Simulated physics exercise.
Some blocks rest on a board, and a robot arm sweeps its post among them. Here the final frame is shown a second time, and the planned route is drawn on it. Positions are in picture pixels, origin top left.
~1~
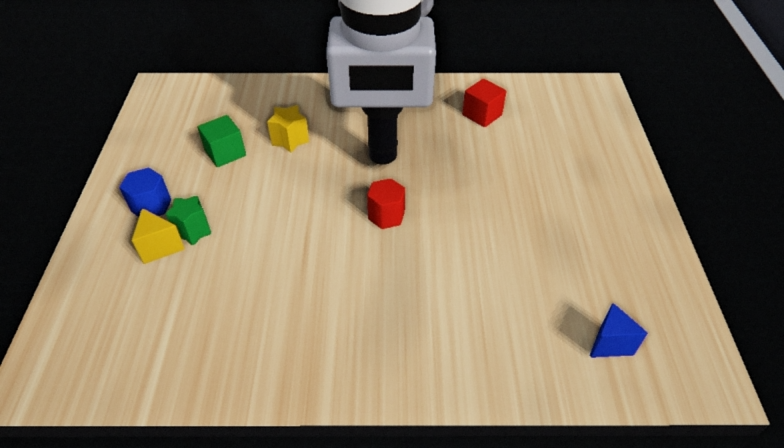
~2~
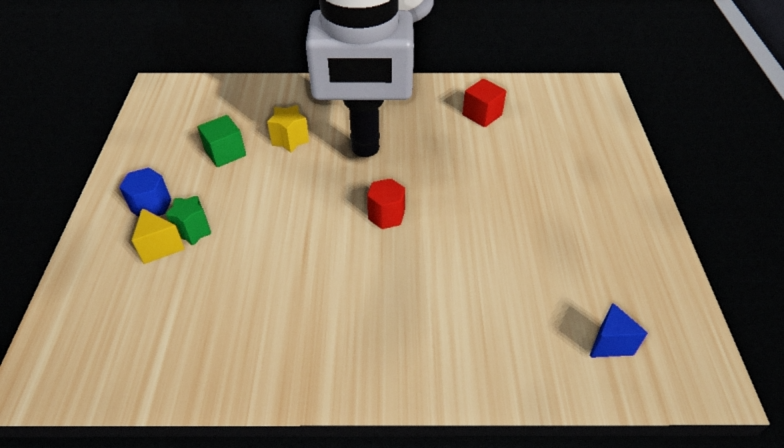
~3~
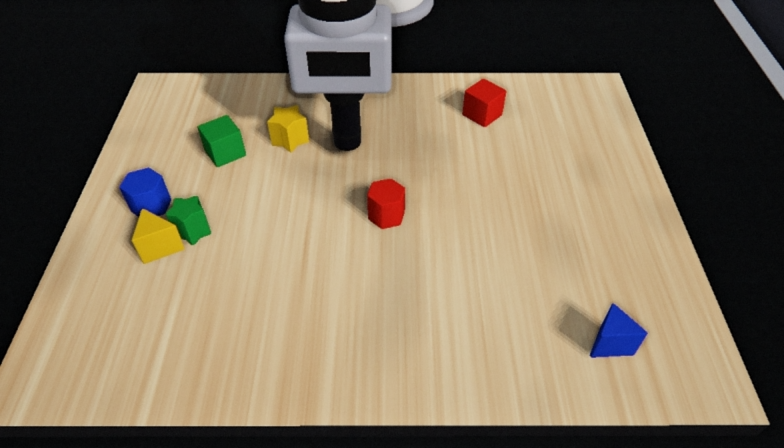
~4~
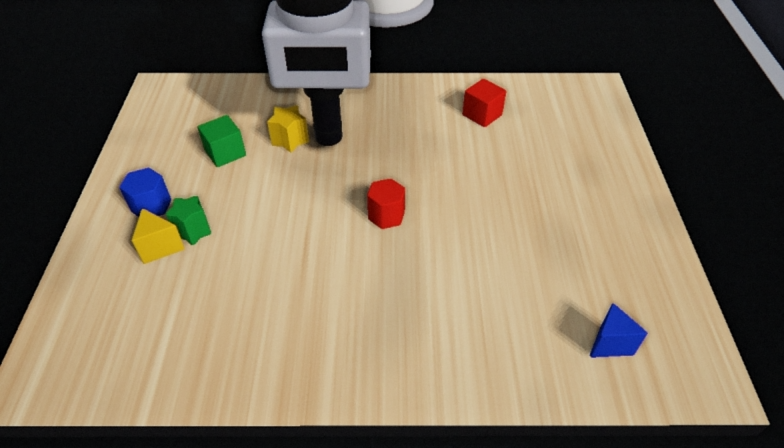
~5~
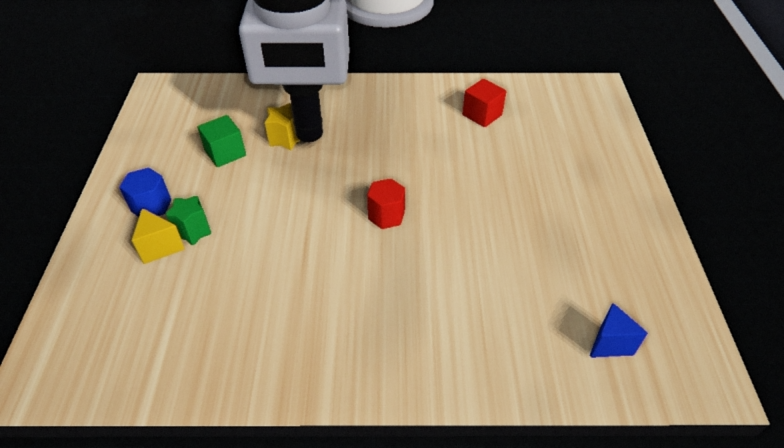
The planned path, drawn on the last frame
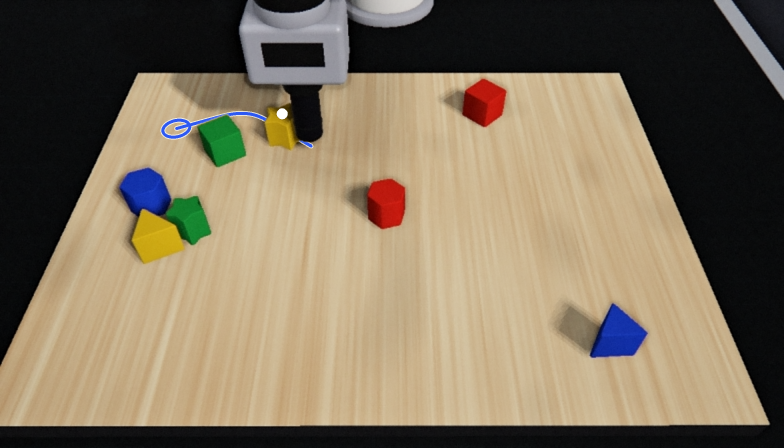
On a light wooden board scattered with red, green, yellow and blue blocks, a robot arm sweeps its black post leftward and slightly toward the far edge, reaching the yellow star-shaped block, which shifts barely, while the other blocks stay still.
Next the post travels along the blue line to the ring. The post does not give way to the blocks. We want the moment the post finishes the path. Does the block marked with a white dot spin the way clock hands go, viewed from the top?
It seems not.
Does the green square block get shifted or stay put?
It ends up on the same spot.
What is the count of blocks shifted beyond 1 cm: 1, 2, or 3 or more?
Expect one.
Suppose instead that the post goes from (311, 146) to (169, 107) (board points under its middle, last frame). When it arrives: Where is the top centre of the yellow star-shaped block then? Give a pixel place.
Pixel (144, 74).
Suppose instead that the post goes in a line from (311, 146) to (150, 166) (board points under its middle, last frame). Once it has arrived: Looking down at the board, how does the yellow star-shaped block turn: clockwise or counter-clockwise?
From overhead, clockwise.
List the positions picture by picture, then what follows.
The first frame shows post tip (383, 156); block tops, green square block (219, 128); yellow star-shaped block (286, 115).
The second frame shows post (366, 149); blocks unchanged.
The third frame shows post (348, 143); blocks unchanged.
The fourth frame shows post (329, 138); blocks unchanged.
The fifth frame shows post (310, 134); green square block (219, 128); yellow star-shaped block (282, 114).
Path on the board, from (311, 146) through (273, 124) and (229, 115) to (176, 129); the dot is on the yellow star-shaped block.
On the path given first. One third of the way, post (270, 112); yellow star-shaped block (242, 97), turned 25° anticlockwise.
Two thirds of the way, post (225, 103); yellow star-shaped block (195, 94), turned 45° anticlockwise.
At the end, post (172, 117); green square block in place; yellow star-shaped block (141, 105), turned 40° anticlockwise.
